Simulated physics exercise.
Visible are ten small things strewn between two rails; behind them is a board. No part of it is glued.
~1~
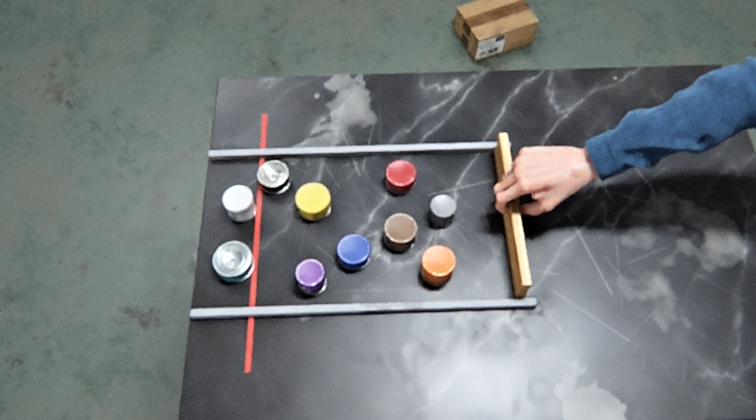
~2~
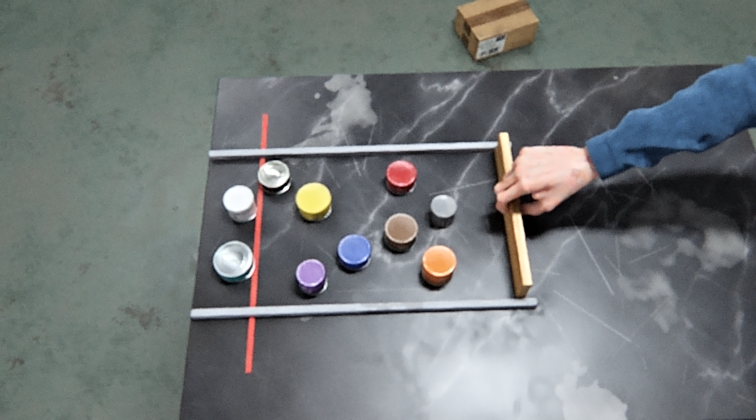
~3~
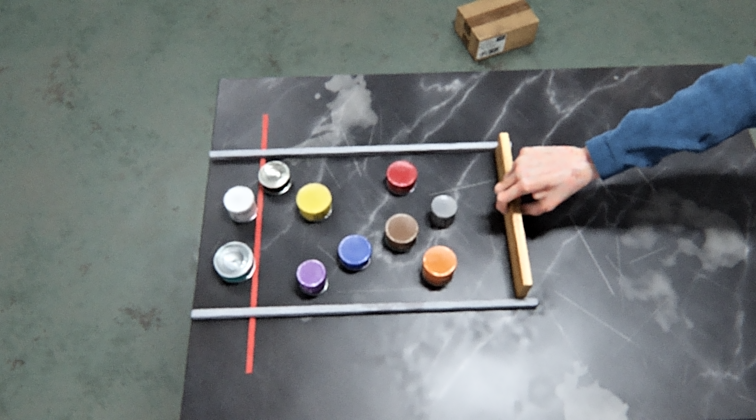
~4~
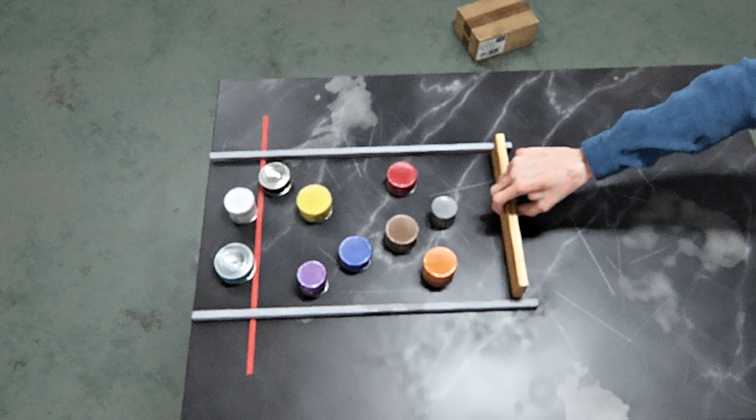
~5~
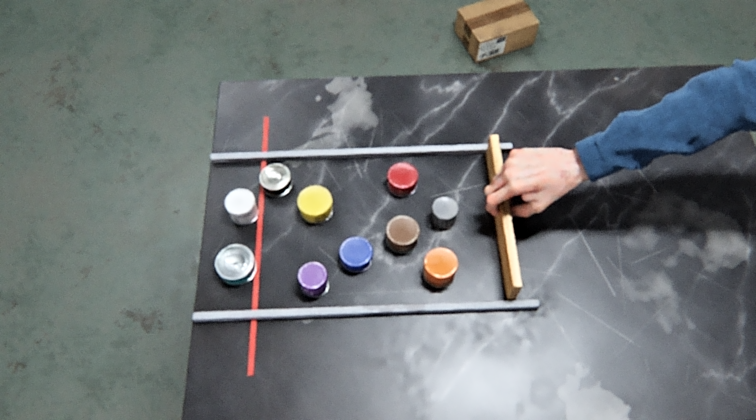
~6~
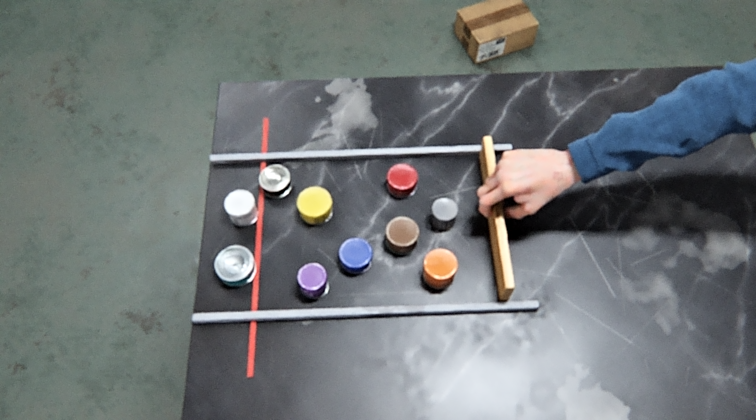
The clip shows small colored pots and tins scattered between two rails on a dark marbled surface crossed by red tape. A hand holds a wooden board at the right, still at first, then slides it slightly left.
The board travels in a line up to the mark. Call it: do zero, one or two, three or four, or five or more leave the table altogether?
One or two.
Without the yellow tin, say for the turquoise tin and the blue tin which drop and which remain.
So the turquoise tin goes off the edge and the blue tin is still there.
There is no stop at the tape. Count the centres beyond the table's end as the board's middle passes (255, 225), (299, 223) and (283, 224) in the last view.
2, 0 and 0.
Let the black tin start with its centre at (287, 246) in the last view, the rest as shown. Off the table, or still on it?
From that start, the object then is safe.
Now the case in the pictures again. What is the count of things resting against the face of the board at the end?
In total, 4.
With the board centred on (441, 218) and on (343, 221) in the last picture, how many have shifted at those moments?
At first I count 2, and then 7.
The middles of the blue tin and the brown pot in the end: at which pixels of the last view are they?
The blue tin at (213, 261), the brown pot at (241, 242).
A little later, none off yet; turquoise tin at rest near (236, 266); white pot at rest near (242, 209); black tin at rest near (276, 182).
When it is over, the number that fall off is one or two; down, white pot and turquoise tin.
